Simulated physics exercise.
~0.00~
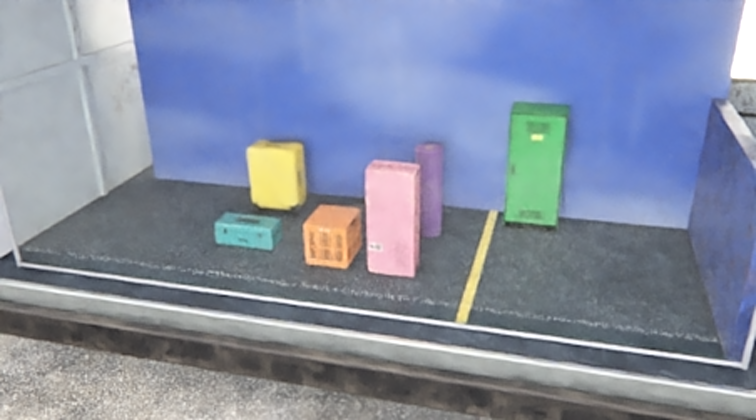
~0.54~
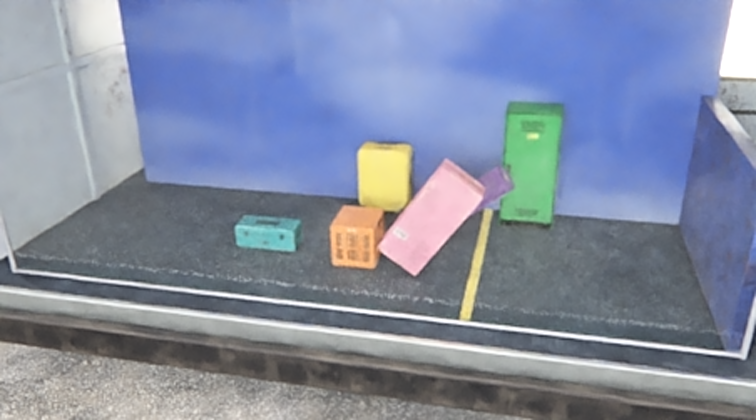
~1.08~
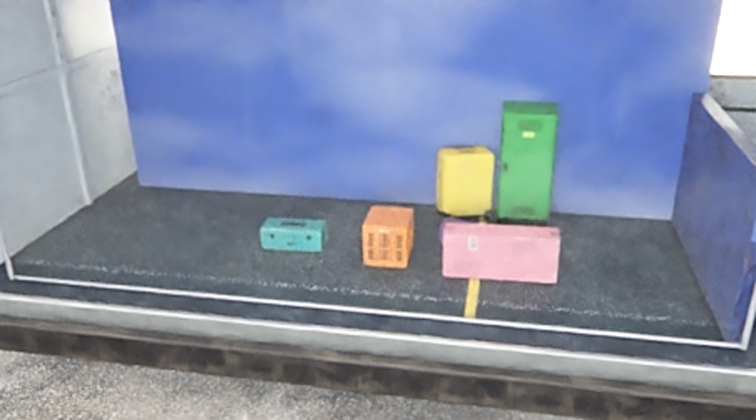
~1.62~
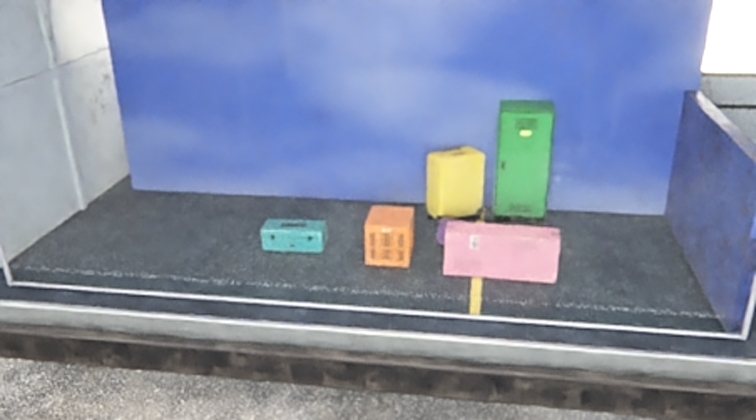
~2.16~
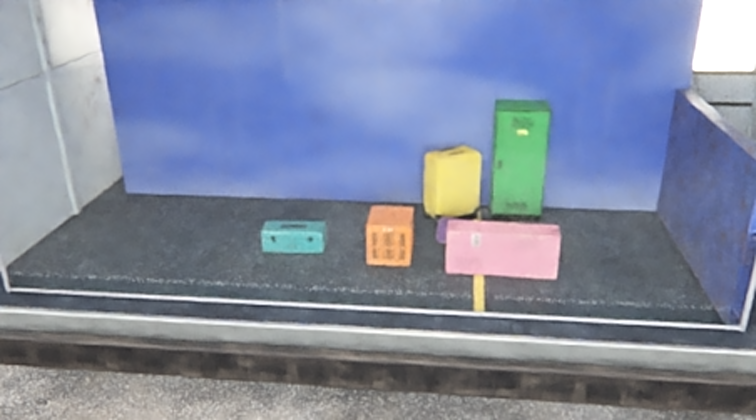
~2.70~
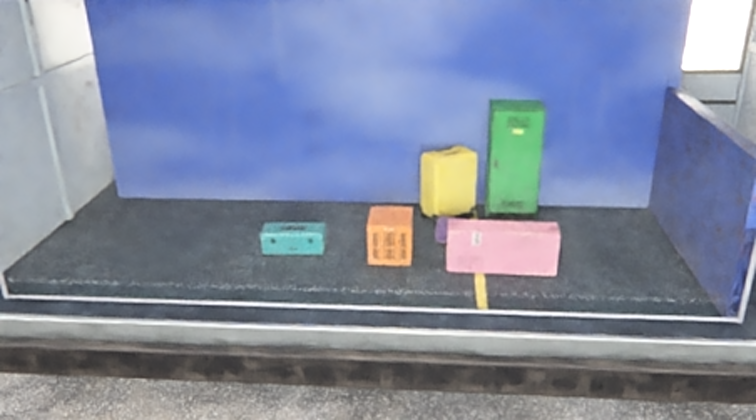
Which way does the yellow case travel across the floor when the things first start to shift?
The yellow case moves to the right, towards the green locker.
